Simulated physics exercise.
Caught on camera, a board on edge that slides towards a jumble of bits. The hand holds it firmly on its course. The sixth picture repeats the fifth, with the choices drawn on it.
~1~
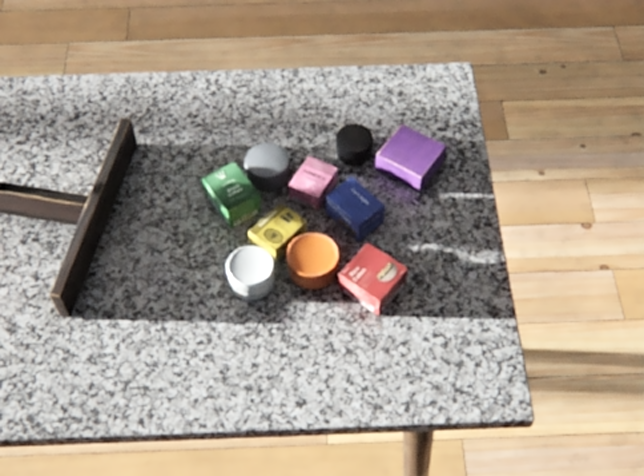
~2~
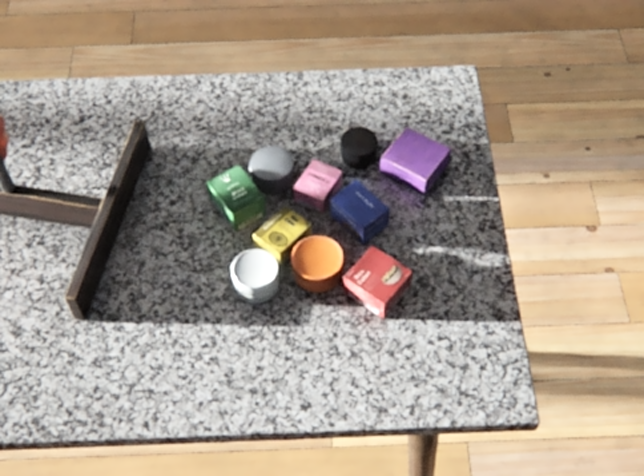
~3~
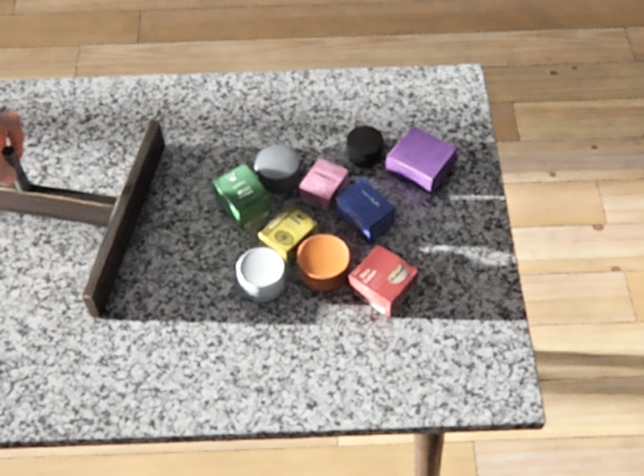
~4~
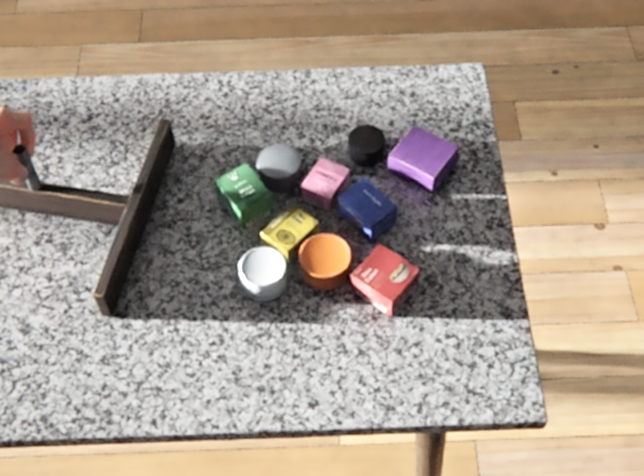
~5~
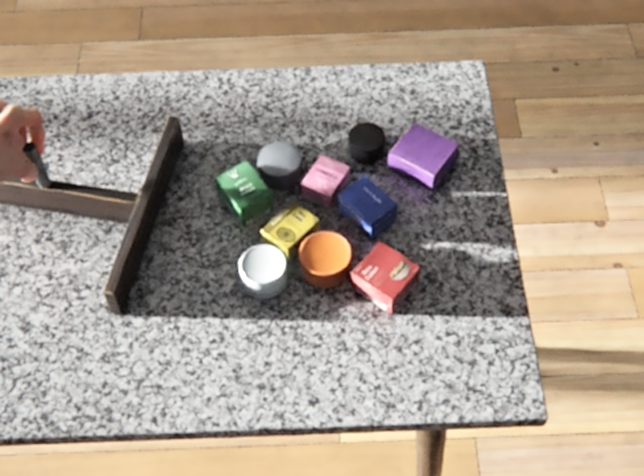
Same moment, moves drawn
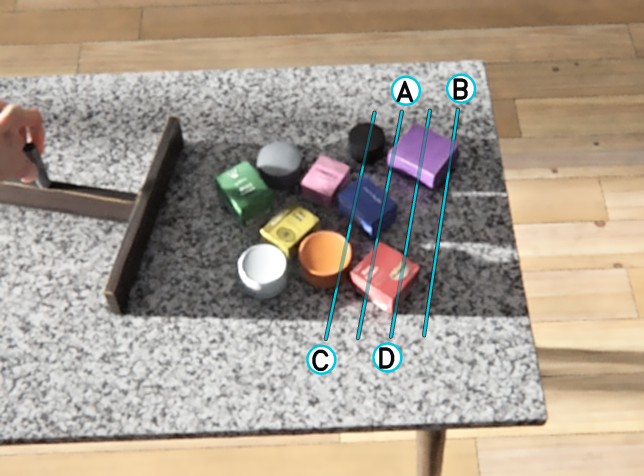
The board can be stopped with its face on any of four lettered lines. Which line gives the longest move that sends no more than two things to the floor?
Line B.
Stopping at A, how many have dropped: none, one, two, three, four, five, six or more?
By then, none.
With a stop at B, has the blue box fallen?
No.
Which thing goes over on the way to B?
The purple block goes over.
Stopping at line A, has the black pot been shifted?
Yes.
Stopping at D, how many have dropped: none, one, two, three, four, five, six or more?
In all, none.
On the marked copy, A at (382, 216); B at (443, 214); C at (352, 217); D at (412, 215).
Taking B. A third of the way, board (250, 195); grey pot (295, 163); orange tub (330, 269).
Two thirds of the way, board (358, 191); purple block (446, 153); pink box (425, 191).
When it is over, board (440, 188); purple block over the edge; pink box (504, 198); one fallen.
As for the rest, A is within the limit but short; C is within the limit but short; D is within the limit but short.
